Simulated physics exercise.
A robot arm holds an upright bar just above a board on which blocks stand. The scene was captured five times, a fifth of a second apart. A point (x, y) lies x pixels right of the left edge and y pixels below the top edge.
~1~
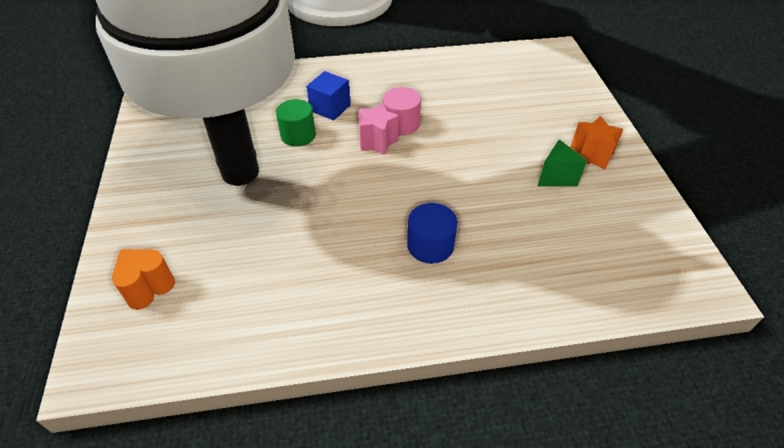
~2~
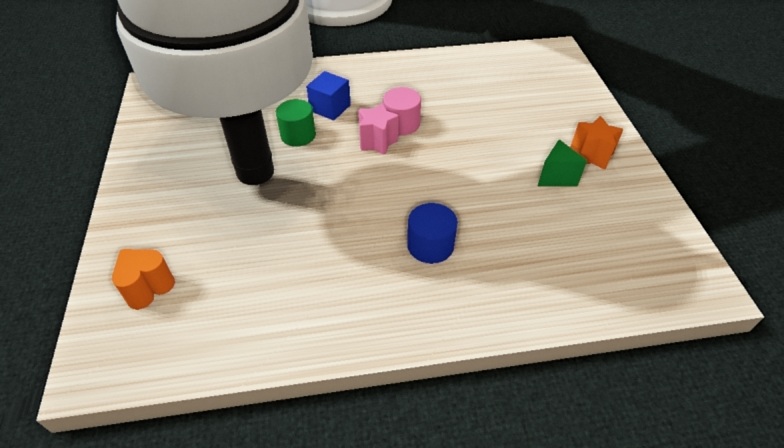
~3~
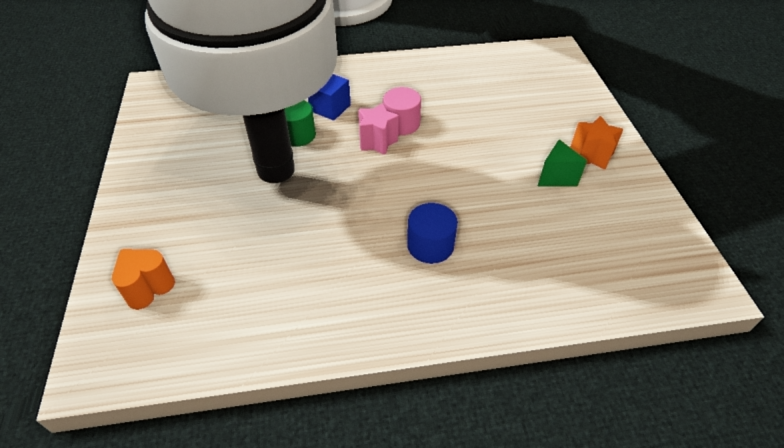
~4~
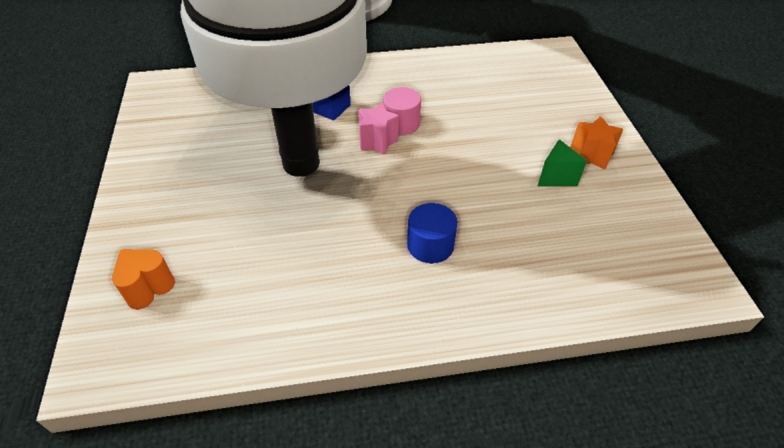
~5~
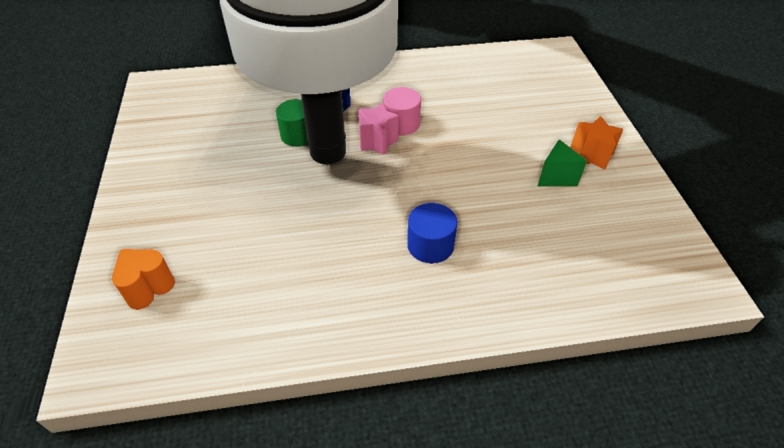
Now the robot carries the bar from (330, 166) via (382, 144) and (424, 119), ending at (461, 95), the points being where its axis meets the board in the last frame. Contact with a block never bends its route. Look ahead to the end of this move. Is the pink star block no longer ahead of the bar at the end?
No.
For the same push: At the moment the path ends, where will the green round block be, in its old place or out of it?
That one stays where it is.
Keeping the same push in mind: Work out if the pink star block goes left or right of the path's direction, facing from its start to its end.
To the path's left.
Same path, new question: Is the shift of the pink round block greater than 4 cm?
Short answer: Yes.
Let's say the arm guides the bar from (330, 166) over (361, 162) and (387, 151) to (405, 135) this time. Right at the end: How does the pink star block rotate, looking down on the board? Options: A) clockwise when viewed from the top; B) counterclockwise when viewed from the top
That would be B.
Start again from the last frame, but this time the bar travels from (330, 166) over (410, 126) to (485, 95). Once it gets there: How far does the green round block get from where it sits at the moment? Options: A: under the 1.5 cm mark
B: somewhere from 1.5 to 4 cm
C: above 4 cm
Choice A: Under the 1.5 cm mark.
On the path given first. One third of the way, bar (383, 132); pink star block (406, 99), turned 20° anticlockwise; pink round block (423, 82).
Two thirds of the way, bar (426, 107); pink star block (440, 74), turned 45° anticlockwise; pink round block (443, 56).
At the end, bar (463, 83); green round block not moved; pink star block (470, 53), turned 75° anticlockwise; pink round block (450, 38).
